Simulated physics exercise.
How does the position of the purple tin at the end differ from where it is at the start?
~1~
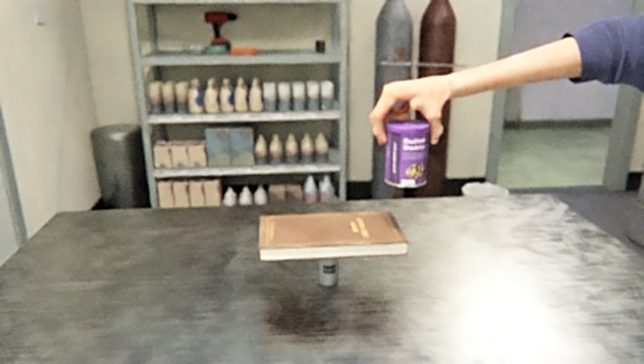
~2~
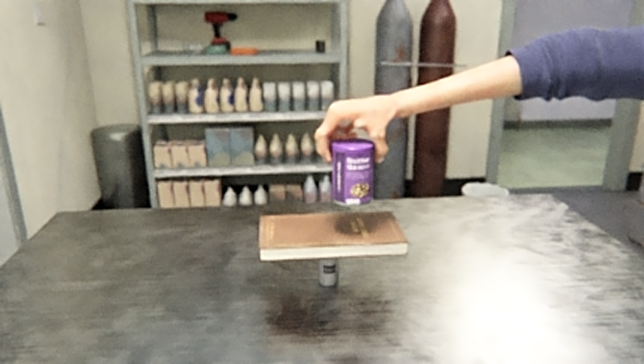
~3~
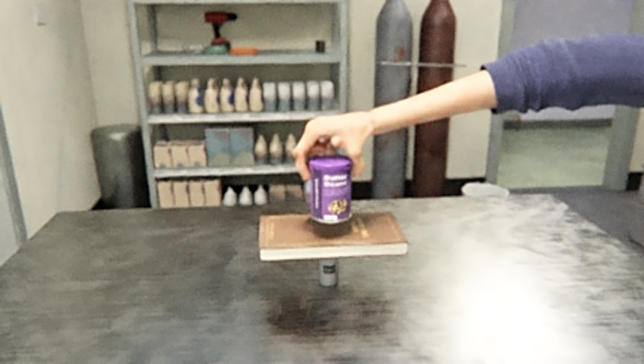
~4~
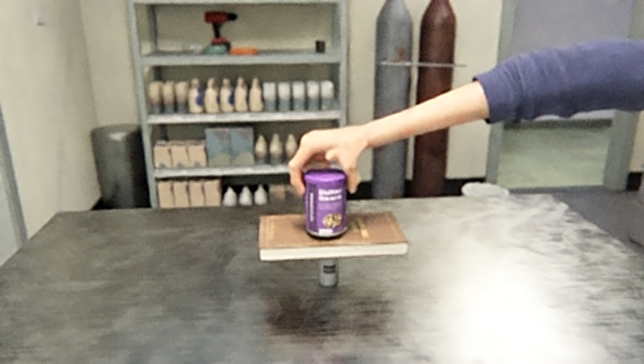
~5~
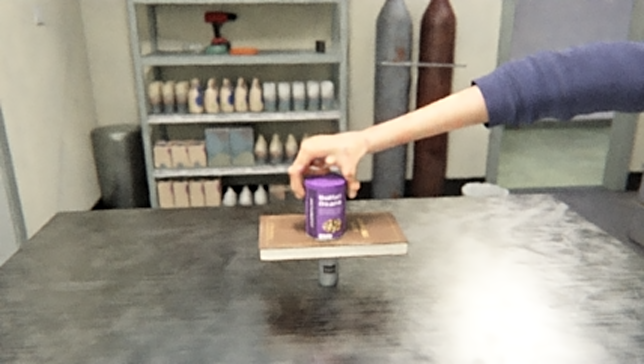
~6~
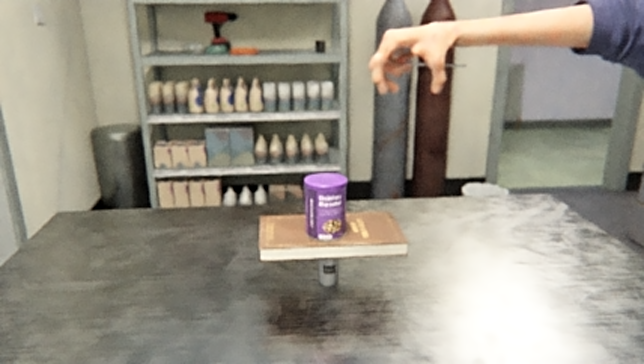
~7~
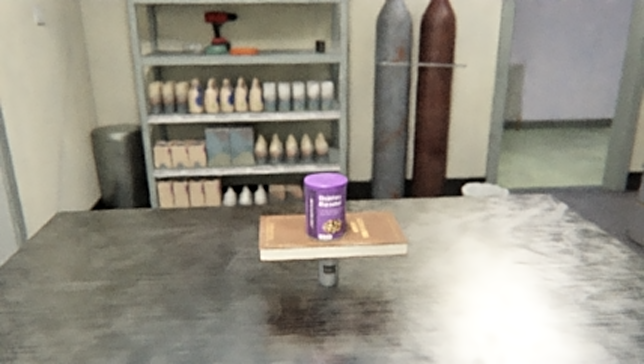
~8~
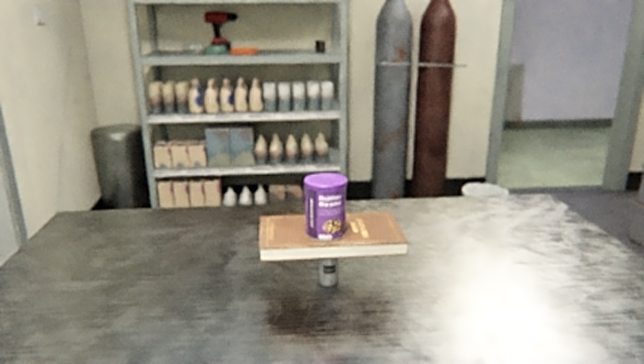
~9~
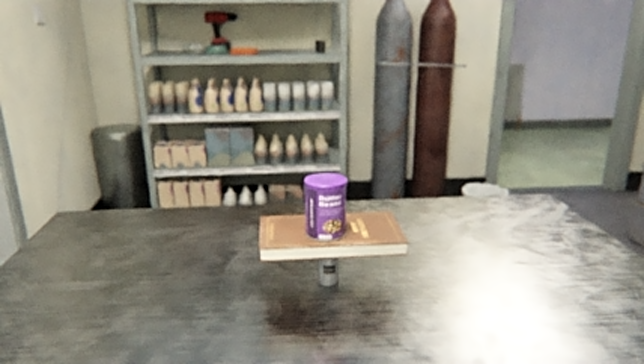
At the start the purple tin is held in the air above and to the right of the brown book, and at the end it stands upright on top of the book, lower and further left.
